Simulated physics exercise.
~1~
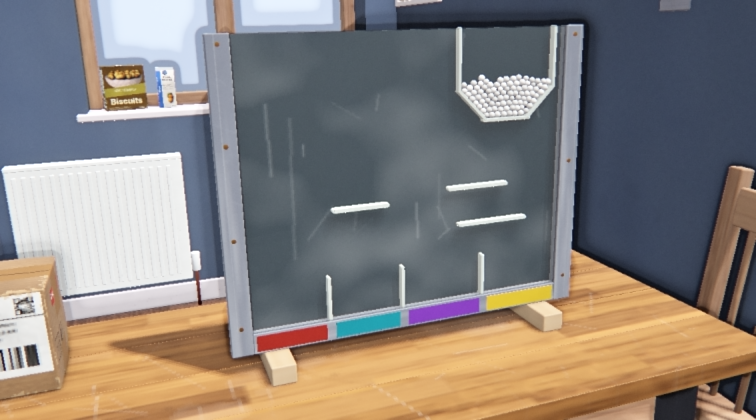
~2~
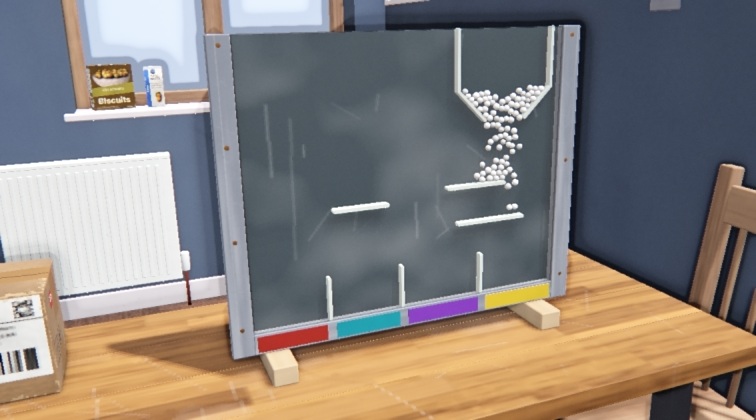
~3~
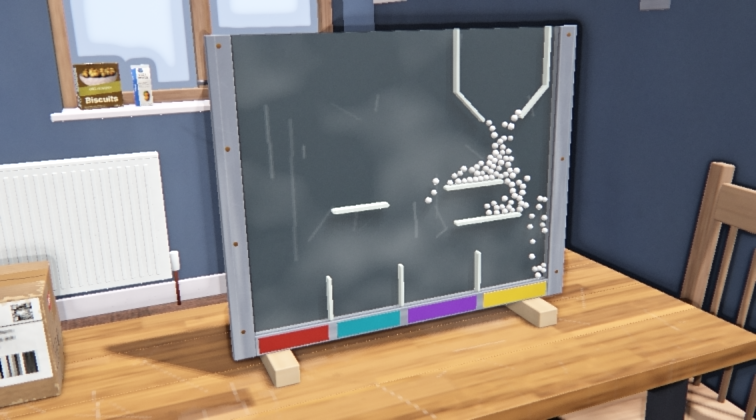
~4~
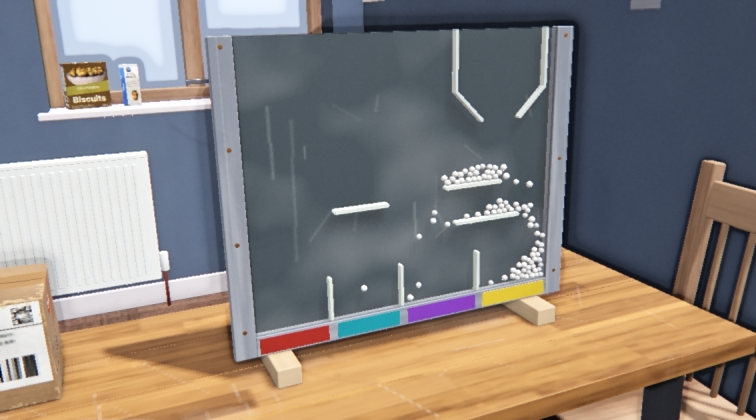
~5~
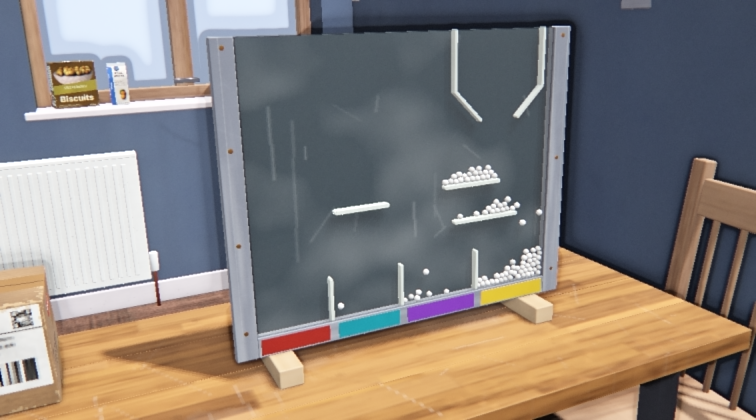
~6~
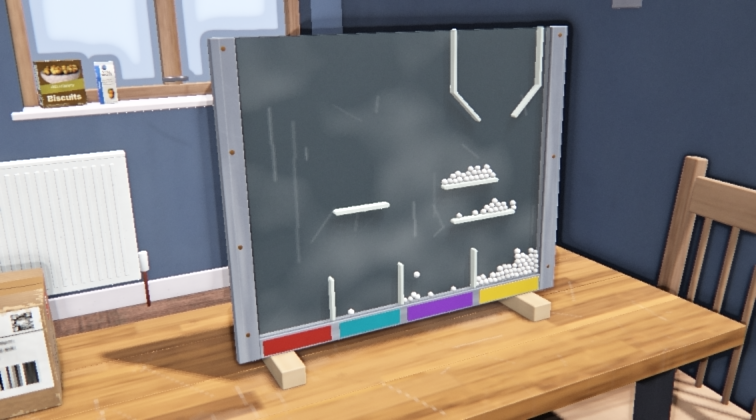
To begin with, a heap of small white beads sits in a funnel-shaped hopper at the upper right of an upright dark panel on a wooden table. The hopper opens and the beads pour down onto the two ledges beneath it. As it empties, they pile up and spill over the ledge ends, many dropping down the right side into the yellow bin. A few stray leftward, toward the purple and turquoise bins. Finally, yellow holds the largest heap, purple has a few, turquoise barely any and red none, while many beads stay on the two right-hand ledges.
